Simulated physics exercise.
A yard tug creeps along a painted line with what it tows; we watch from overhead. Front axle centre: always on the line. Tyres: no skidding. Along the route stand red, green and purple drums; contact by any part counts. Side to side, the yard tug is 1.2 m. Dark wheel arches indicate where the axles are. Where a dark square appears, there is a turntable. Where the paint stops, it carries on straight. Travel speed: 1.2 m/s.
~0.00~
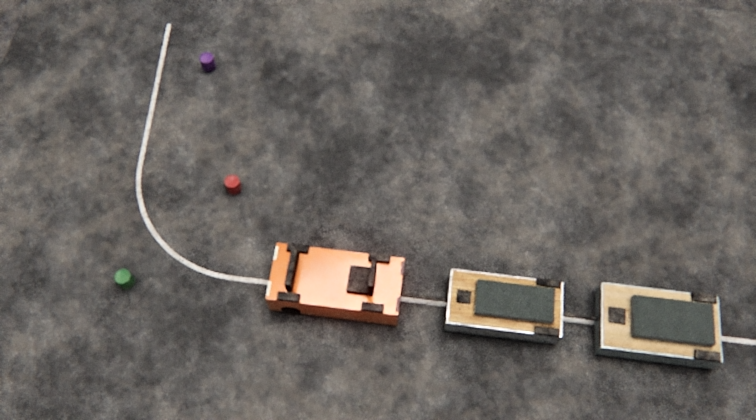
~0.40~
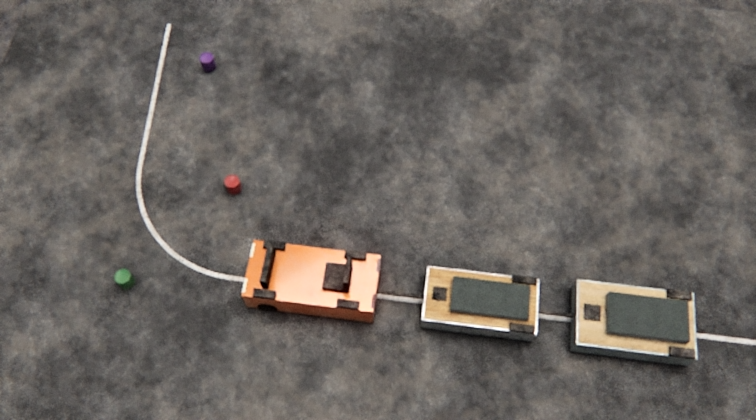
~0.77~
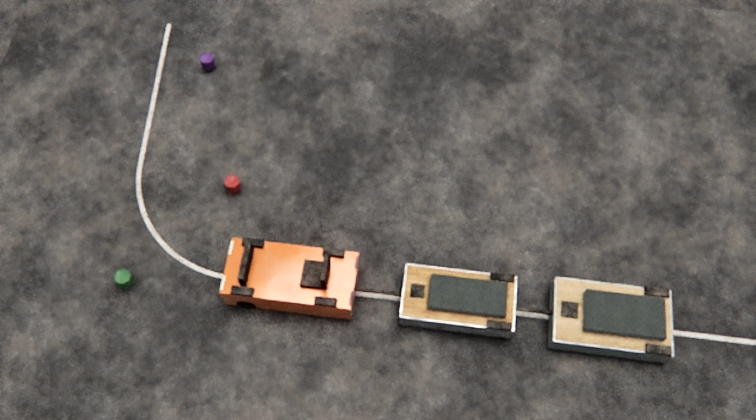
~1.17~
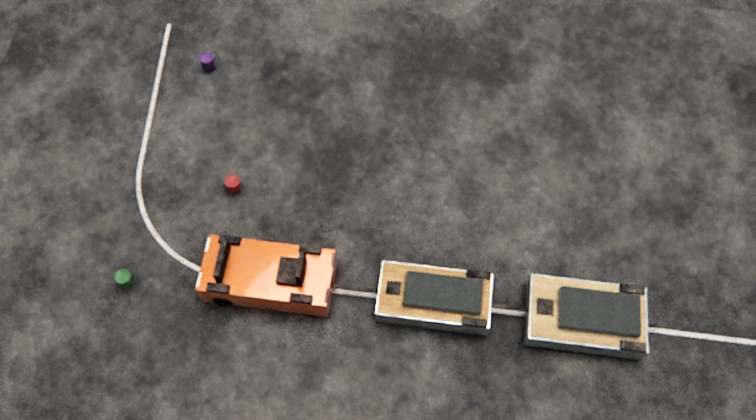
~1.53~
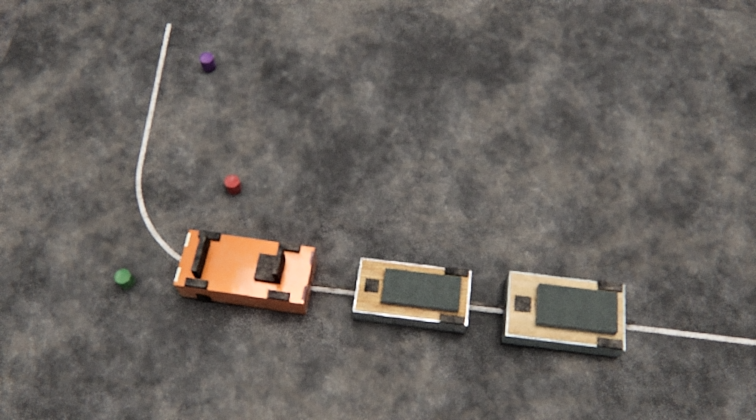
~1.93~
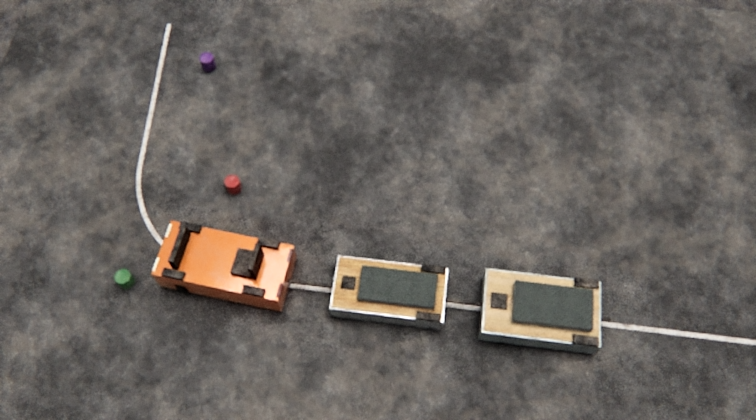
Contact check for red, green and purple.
One by one: Red will be touched. Green will be spared. Purple will be touched.
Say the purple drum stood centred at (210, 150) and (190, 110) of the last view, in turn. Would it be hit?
Spot one: Contact; spot two: Contact.
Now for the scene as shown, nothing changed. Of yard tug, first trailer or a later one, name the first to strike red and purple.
Red is met first by some trailer further back, and purple by some trailer further back.
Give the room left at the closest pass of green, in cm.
For green, it's 15.
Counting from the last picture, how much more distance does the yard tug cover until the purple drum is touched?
12.5 m.
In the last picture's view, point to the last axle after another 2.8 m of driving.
Approximate position: (463, 296).
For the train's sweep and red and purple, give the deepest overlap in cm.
Red 30 and purple 5.
By 2.5 s, the last axle is at (555, 308) of the last picture, on the line; green has been passed with 15 cm to spare.
By 8.6 s, the last axle is at (257, 239) of the last picture, 70 cm off the line; the second trailer has hit red.
By 12.3 s, the last axle is at (174, 97) of the last picture, 70 cm off the line; the second trailer has hit purple.
By 14.2 s, the last axle is at (172, 16) of the last picture, 25 cm off the line; 2 of 3 struck in all.
